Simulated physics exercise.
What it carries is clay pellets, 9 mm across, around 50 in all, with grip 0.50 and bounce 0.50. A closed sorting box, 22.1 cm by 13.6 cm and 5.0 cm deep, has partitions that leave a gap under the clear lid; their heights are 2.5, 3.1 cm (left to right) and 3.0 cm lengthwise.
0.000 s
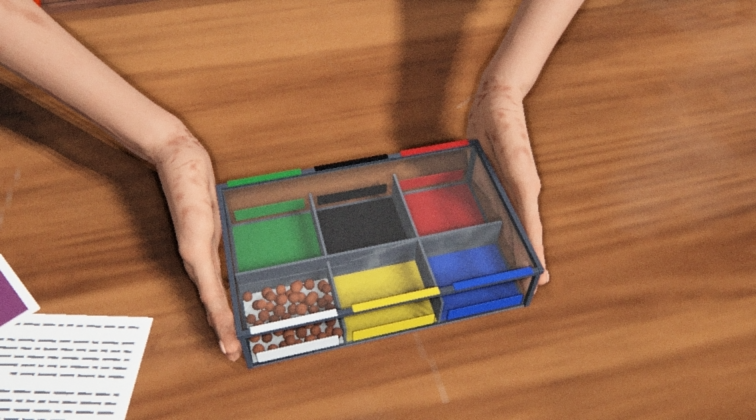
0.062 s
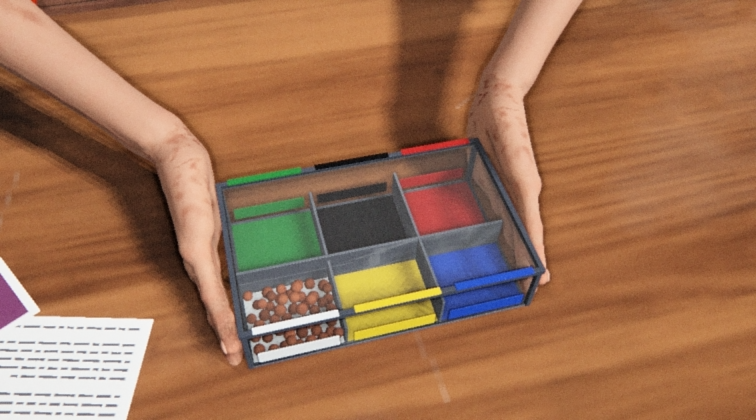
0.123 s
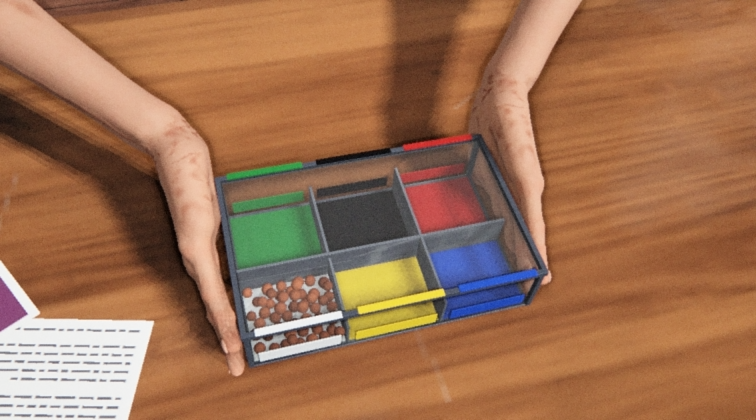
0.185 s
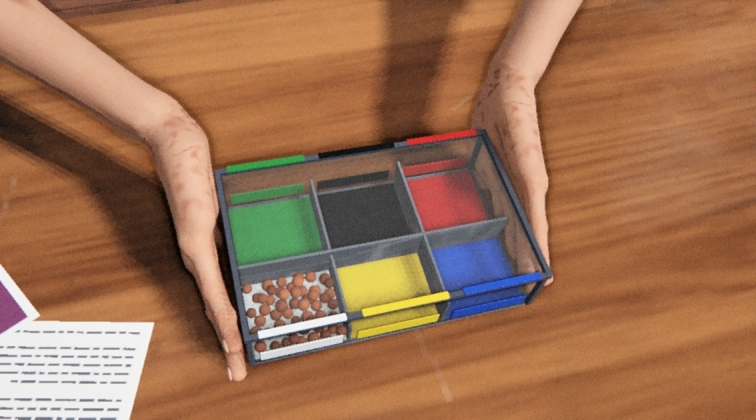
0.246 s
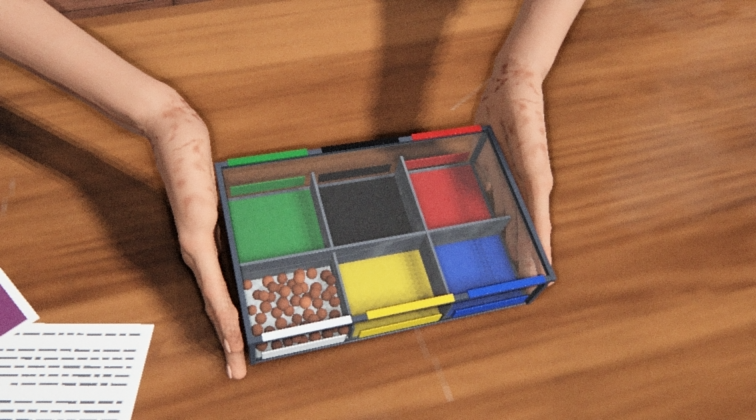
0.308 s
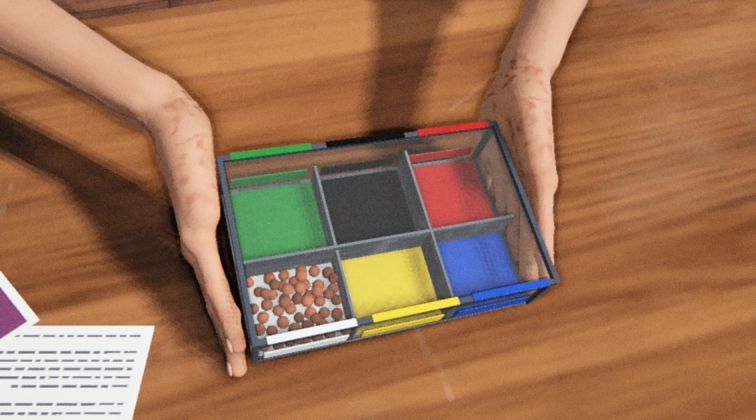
Two hands gradually tilting a clear-lidded sorting box with coloured compartments on a wooden table, brown pellets staying in the white section.
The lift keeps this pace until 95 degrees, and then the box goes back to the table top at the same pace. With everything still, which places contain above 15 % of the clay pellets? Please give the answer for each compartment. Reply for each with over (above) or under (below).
Red - under, blue - under, green - under, yellow - over, white - over, black - under.
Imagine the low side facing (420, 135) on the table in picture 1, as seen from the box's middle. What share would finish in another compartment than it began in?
That would be close to 70 per cent.
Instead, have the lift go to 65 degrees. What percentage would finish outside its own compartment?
About 0 per cent.
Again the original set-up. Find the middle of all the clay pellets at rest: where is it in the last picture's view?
Look around (325, 338) in the last picture.
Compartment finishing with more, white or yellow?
White comes out ahead.
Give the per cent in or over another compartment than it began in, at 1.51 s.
At that moment it's some 0 per cent.
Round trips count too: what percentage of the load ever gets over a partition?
Estimate: Around 25 %.
After 1.51 s, tilt 95 degrees; white 100 %.
After 2.32 s, tilt 42 degrees; yellow 25 %, white 75 %.
Then, at 3.13 s, tilt 0 degrees; yellow 25 %, white 75 %.
By 3.4 s all is still; red 0 %, blue 0 %, green 0 %, yellow 25 %, white 75 %, black 0 %.
